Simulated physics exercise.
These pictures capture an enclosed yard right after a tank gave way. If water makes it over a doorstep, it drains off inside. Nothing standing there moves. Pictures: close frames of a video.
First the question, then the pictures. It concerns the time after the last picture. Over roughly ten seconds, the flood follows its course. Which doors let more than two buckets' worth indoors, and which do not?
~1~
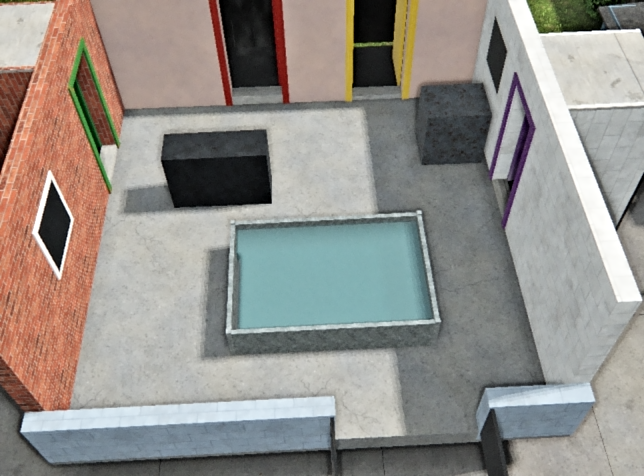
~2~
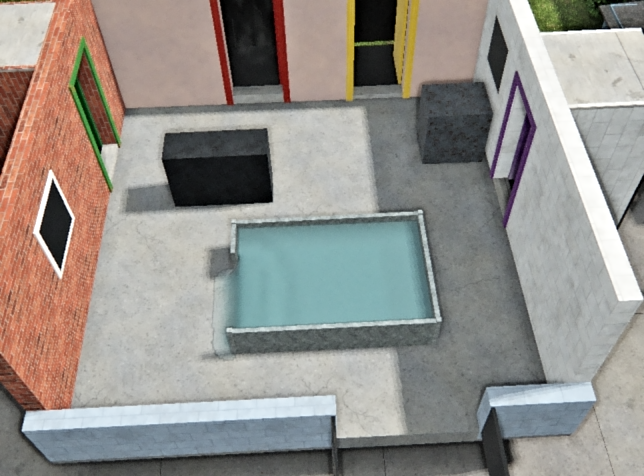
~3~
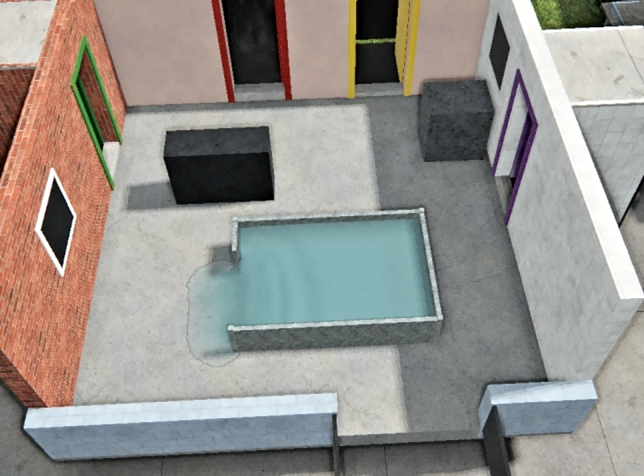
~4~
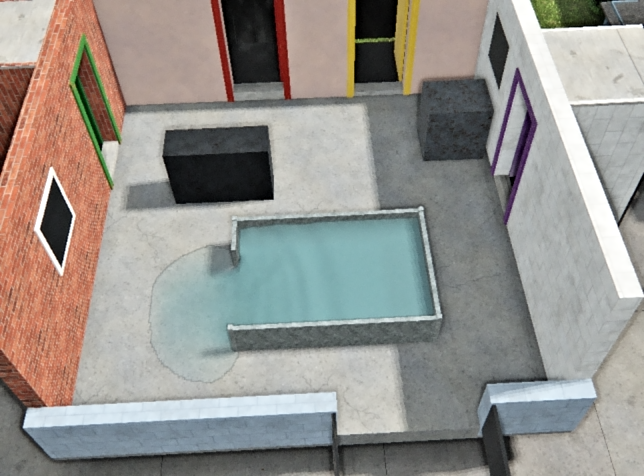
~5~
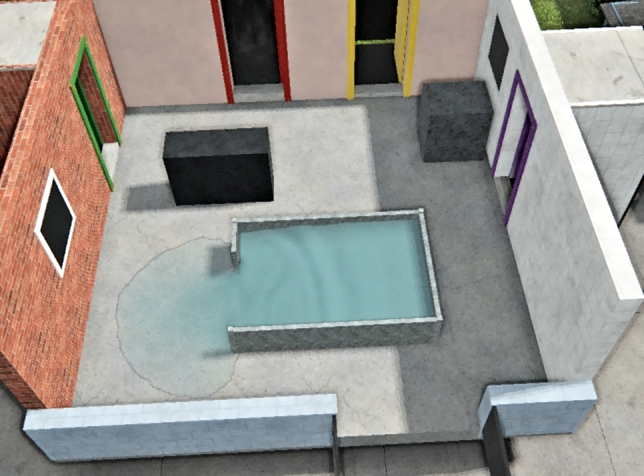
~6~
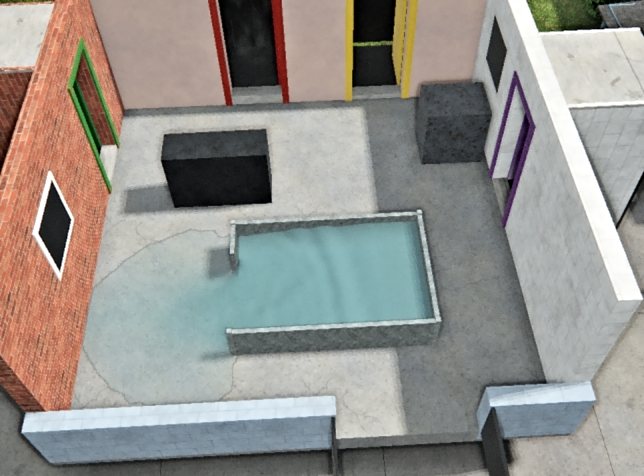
The purple door lets more through; the red door does not; the green door does not; the yellow door does not.
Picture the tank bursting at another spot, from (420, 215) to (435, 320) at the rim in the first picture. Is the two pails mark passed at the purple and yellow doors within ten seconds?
The purple door exceeds the limit, the yellow door falls short.
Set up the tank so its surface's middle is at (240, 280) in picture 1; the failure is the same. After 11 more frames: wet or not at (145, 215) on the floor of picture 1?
Point status: Waterlogged.
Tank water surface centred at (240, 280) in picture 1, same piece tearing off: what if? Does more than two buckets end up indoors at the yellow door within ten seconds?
My reading: The yellow door lets less in.
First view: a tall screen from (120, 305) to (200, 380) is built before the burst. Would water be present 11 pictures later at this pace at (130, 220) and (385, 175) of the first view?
As listed: Awash, free of water.
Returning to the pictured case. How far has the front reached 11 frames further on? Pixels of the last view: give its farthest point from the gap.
The front's farthest point is close to (119, 149).
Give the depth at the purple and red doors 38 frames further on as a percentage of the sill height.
In order: Roughly 0 % and 30 %.
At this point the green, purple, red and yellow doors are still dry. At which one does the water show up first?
My pick for first is the one in green.
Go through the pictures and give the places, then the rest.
The first picture shows still water in the water tank at (330, 273).
In the second picture, water pours out at (237, 306) and has run to (227, 273).
In the third picture, water pours out at (239, 305) and has run to (204, 272).
In the fourth picture, the front is at (161, 283), out from the gap at (238, 304).
In the fifth picture, the front is at (127, 293), out from the gap at (238, 306).
In the sixth picture, water pours out at (237, 308) and has run to (92, 297).
A moment on, water covers 20 % of the floor; the purple door not reached, the red door not reached, the green door not reached, the yellow door not reached.
Next, water covers 25 % of the floor; the purple door not reached, the red door not reached, the green door wet at the sill, nothing in, the yellow door not reached.
Then, water covers 40 % of the floor; the purple door not reached, the red door not reached, the green door wet at the sill, nothing in, the yellow door not reached.
Later, water covers 70 % of the floor; the purple door not reached, the red door wet at the sill, nothing in, the green door wet at the sill, nothing in, the yellow door wet at the sill, nothing in.
In the end, water covers 95 % of the floor; the purple door over two buckets in, the red door wet at the sill, nothing in, the green door under two buckets in, the yellow door wet at the sill, nothing in.
